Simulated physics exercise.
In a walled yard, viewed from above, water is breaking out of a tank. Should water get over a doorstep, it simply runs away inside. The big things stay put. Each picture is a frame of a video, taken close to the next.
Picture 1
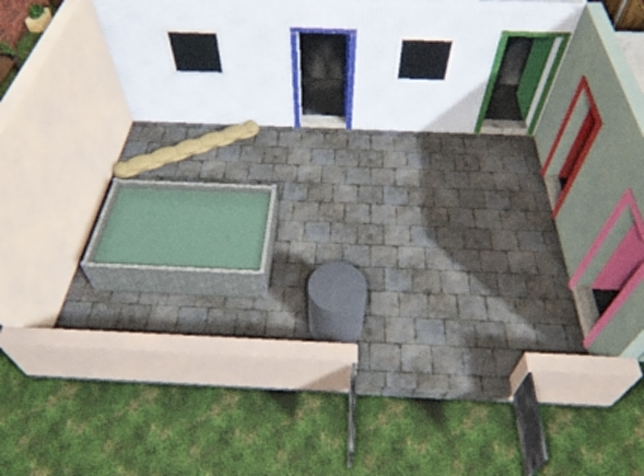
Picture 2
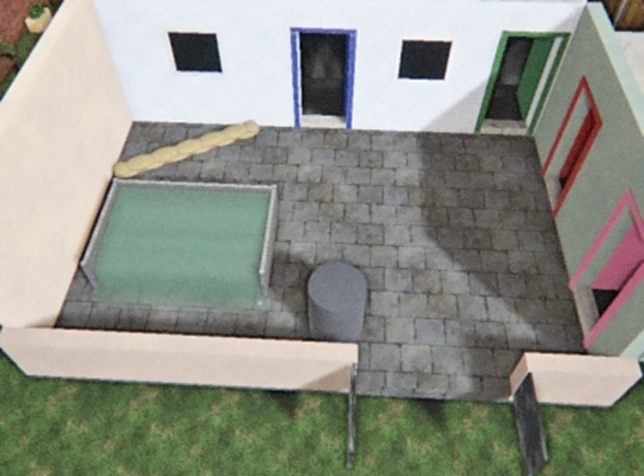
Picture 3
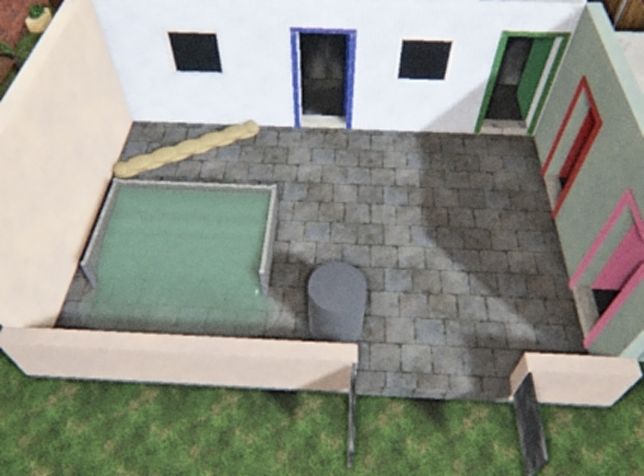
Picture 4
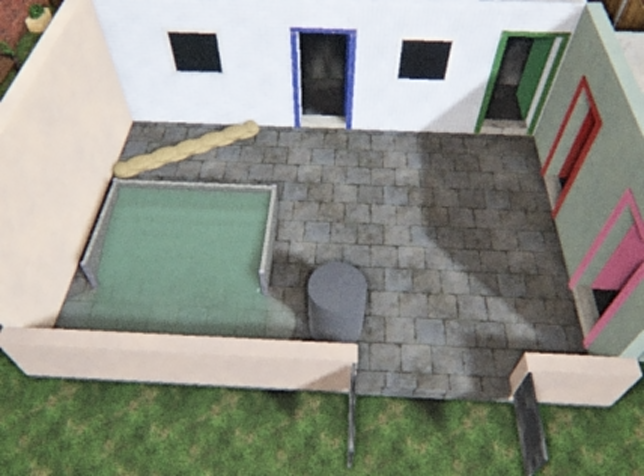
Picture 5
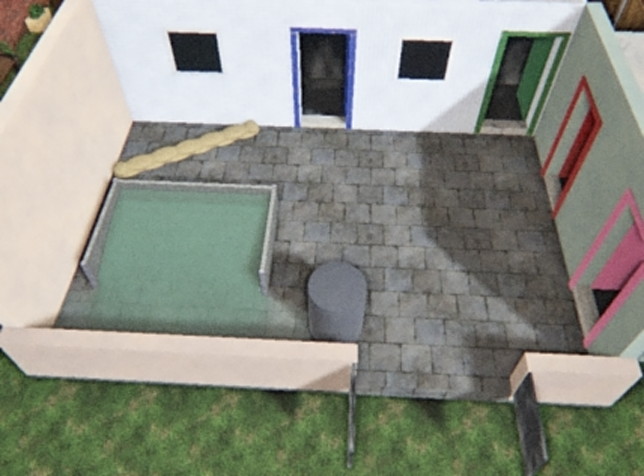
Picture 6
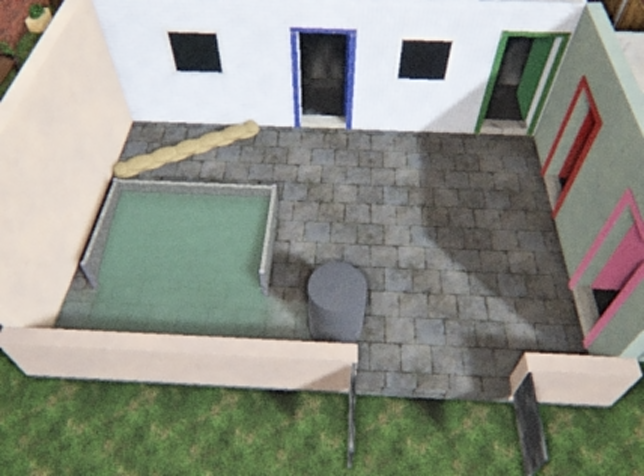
In this clip, a grey-walled tank of green water stands whole in a walled paved yard, then its front side is gone and the water spreads a short way over the paving toward the low front wall.
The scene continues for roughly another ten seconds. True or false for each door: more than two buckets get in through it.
The pink door: False; the blue door: False; the red door: False; the green door: False.
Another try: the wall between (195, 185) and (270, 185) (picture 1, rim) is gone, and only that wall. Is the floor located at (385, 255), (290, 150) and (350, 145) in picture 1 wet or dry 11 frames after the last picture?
Result, in sequence: Spared by the spill, sodden, sodden.
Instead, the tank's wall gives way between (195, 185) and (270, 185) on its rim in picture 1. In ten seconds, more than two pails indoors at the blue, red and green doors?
Checking each in turn: Blue door clears the cutoff, red door clears the cutoff, green door falls below the cutoff.
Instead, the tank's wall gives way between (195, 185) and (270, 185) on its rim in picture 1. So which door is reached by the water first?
That would be the blue one.
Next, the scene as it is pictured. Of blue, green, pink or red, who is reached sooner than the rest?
Go with the door marked pink.
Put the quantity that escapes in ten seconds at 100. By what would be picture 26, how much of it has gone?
Around 40 per cent.
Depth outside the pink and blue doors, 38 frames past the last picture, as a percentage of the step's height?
Depth ratios, approx.: 30 and 60 percent.
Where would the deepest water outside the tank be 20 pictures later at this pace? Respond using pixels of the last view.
I'd point to (110, 181).
A moment on, water covers 15 % of the floor; the pink door not reached, the blue door not reached, the red door not reached, the green door not reached.
Next, water covers 25 % of the floor; the pink door not reached, the blue door not reached, the red door not reached, the green door not reached.
Then, water covers 60 % of the floor; the pink door wet at the sill, nothing in, the blue door not reached, the red door not reached, the green door not reached.
Later, water covers 90 % of the floor; the pink door wet at the sill, nothing in, the blue door wet at the sill, nothing in, the red door wet at the sill, nothing in, the green door not reached.
In the end, water covers 95 % of the floor; the pink door wet at the sill, nothing in, the blue door wet at the sill, nothing in, the red door under two buckets in, the green door wet at the sill, nothing in.
